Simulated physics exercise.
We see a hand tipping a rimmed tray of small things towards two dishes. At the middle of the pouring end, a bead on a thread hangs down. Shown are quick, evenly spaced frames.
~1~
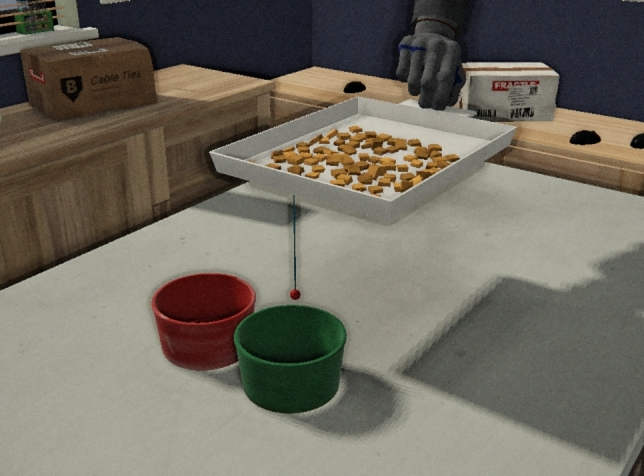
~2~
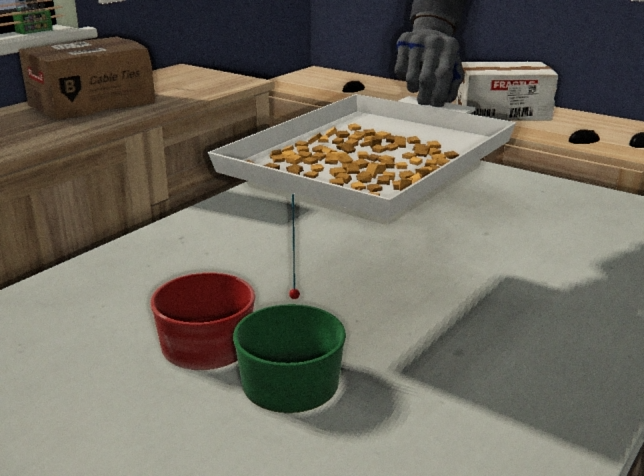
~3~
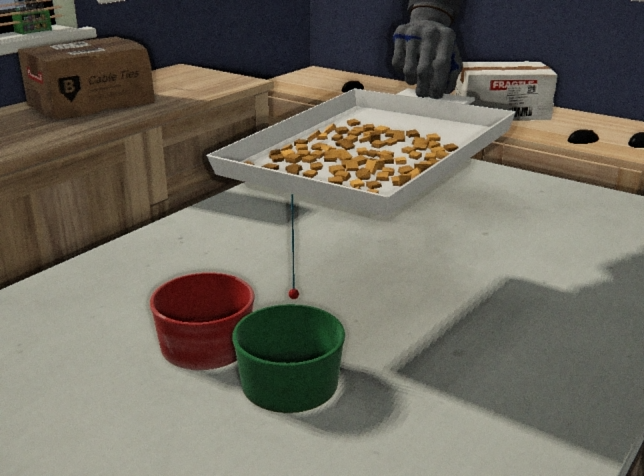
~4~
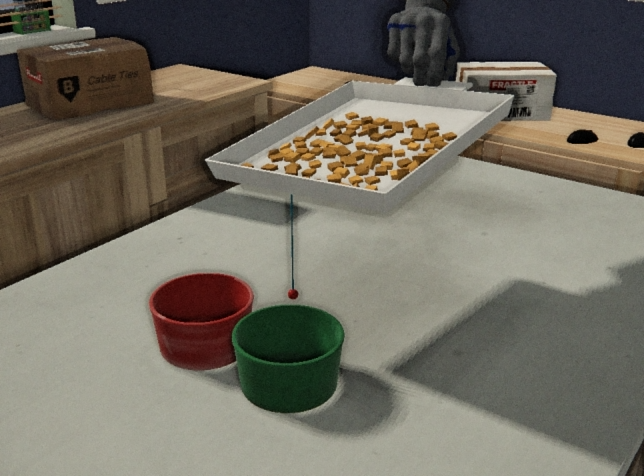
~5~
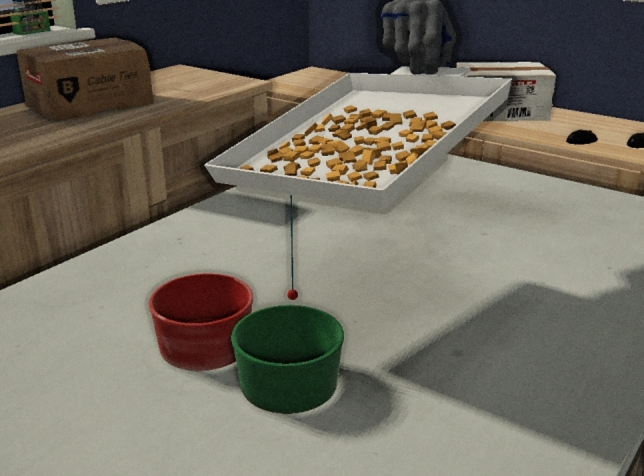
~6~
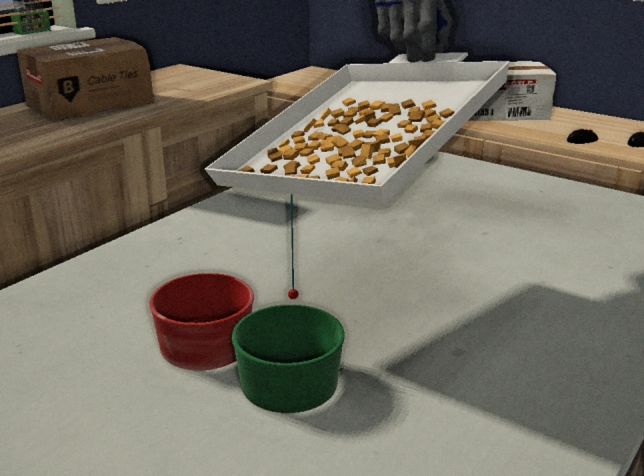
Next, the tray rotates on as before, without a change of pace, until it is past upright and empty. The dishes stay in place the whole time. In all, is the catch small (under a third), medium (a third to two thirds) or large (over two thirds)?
Medium.
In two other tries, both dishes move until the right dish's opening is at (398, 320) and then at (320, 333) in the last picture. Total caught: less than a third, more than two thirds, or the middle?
The earlier try, less than a third; the later try, above two thirds.
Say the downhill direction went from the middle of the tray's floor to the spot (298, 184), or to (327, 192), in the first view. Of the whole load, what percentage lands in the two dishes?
Respectively close to 80 and 60 in a hundred.
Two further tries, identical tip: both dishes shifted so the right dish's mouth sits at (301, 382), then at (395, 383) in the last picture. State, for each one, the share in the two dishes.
The first gives 10 %, the second 0 %.
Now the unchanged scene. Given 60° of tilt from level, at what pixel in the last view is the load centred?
In the last view, the load is centred close to (279, 149).
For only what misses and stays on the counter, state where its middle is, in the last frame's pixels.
Check roughly (250, 312) and you'll find the middle.
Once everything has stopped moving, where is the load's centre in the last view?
Once nothing moves, the middle sits near (225, 322).
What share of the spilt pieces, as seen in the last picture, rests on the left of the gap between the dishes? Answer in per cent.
40 per cent, about.
Soon, tray tipped steeply; all on the tray.
A while on, tray tipped right over; most on the tray; a small part in the left dish; a small part outside both; a small part in the air.
Towards the end, tray tipped past a quarter turn; about half in the left dish; about half outside both.
Finally, tray tipped past a quarter turn; none in the right dish; about half in the left dish; about half outside both.
